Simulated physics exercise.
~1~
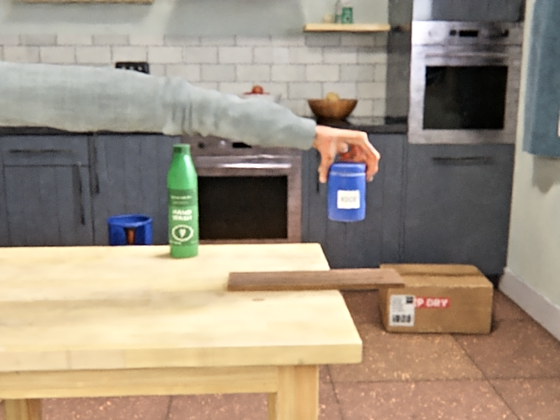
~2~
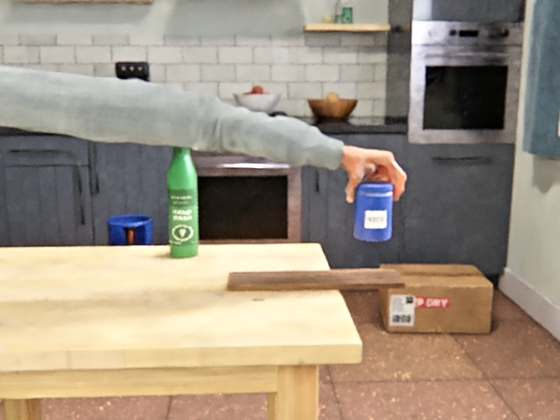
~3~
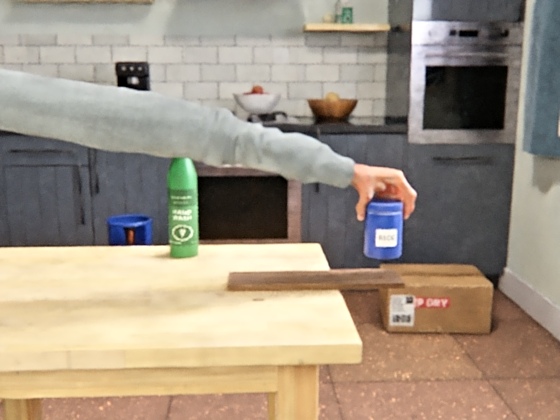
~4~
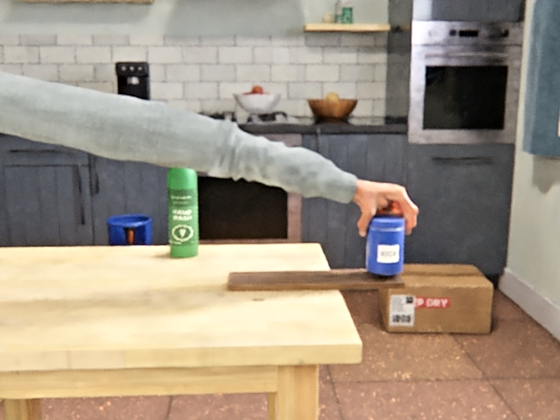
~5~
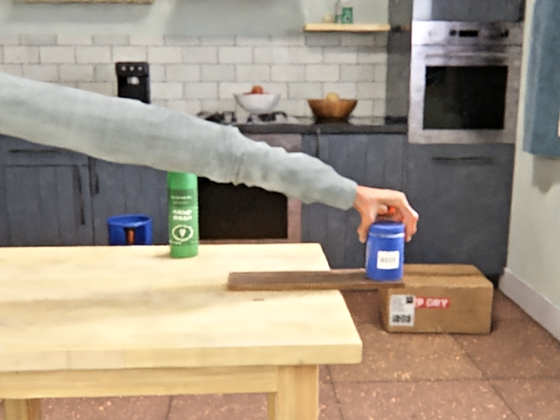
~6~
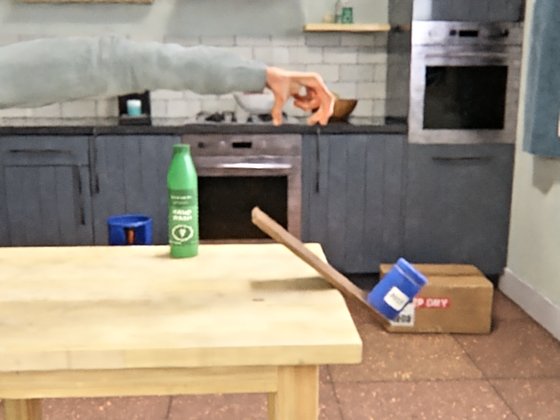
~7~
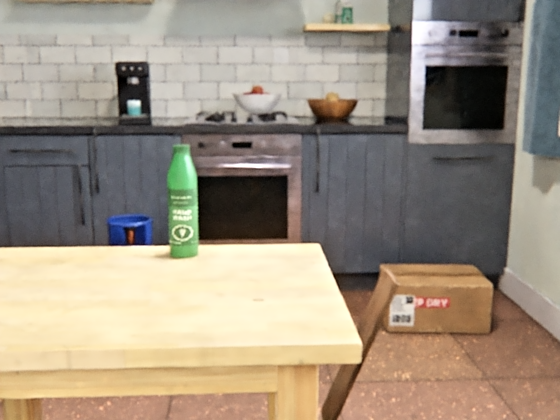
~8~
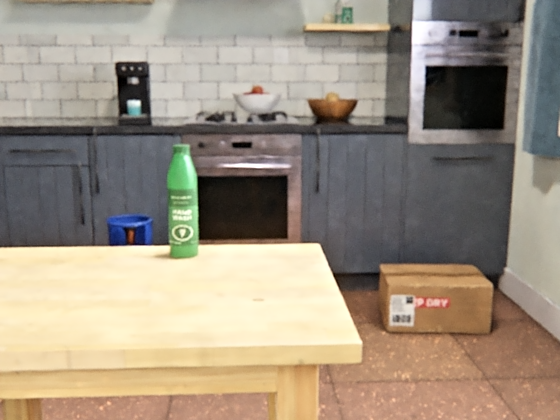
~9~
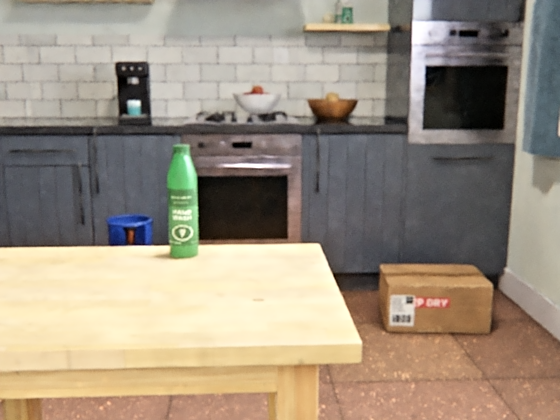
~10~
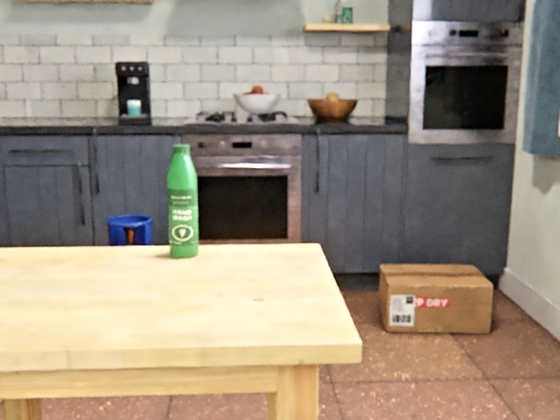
To begin with, a brown plank sticks out over the right end of a pale wooden table in a kitchen, with a green bottle standing nearby on the tabletop. A hand reaching in from the left carries a blue jar rightward and lowers it upright onto the plank's overhanging end. The hand lets go and draws back, and the plank tips steeply, its outer end dropping as the jar leans and slides down with it. The jar drops out of sight, and the plank follows it off the edge. Finally, only the green bottle remains on the table, unmoved.
